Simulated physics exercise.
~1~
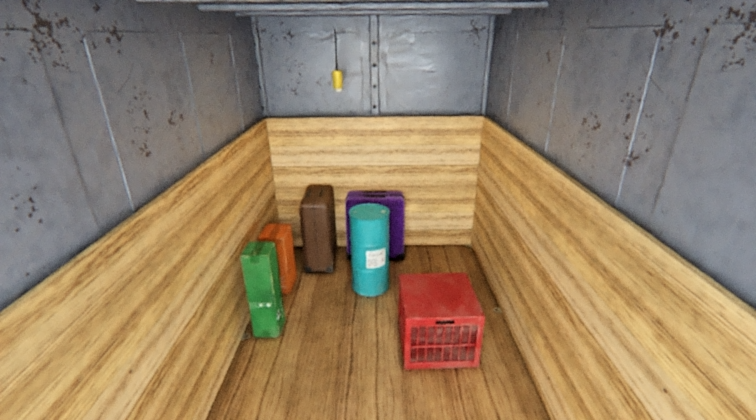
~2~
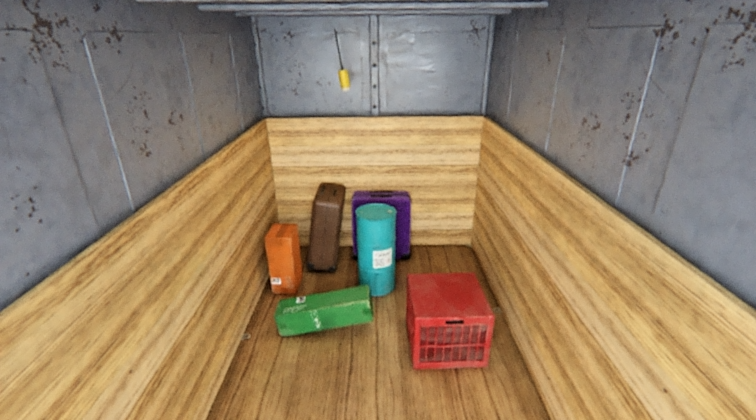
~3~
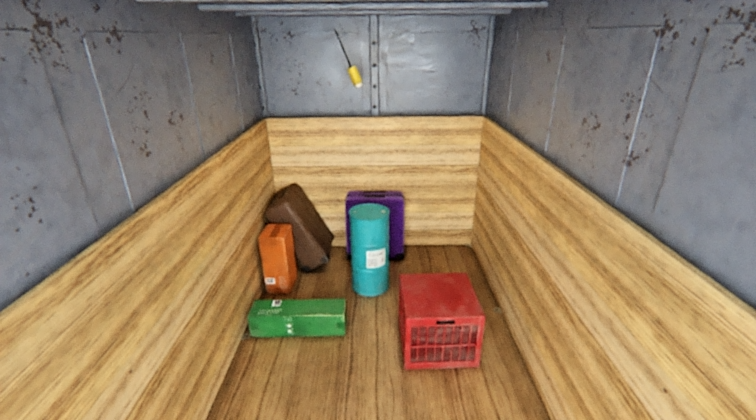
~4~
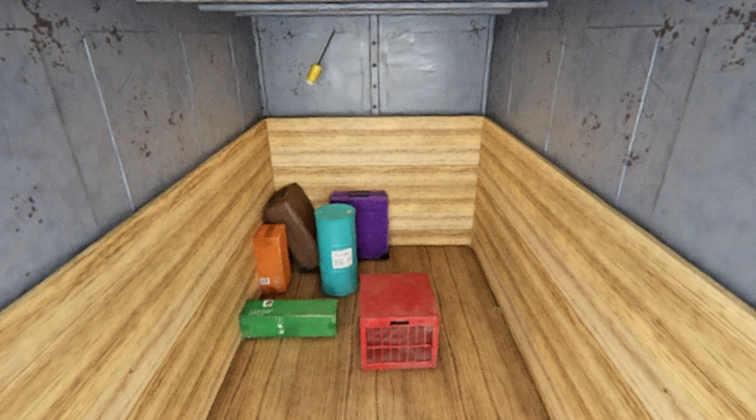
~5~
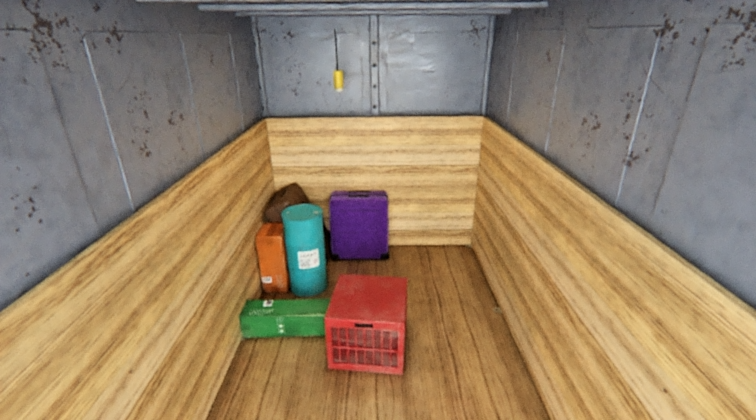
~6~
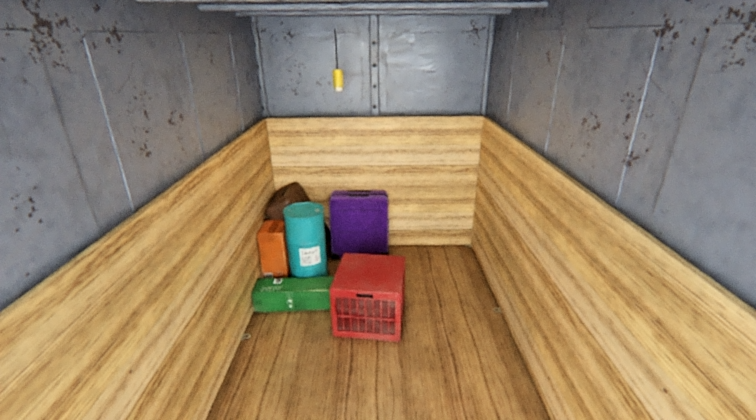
The green box topples, the brown case tilts, and the drum and red crate slide left.
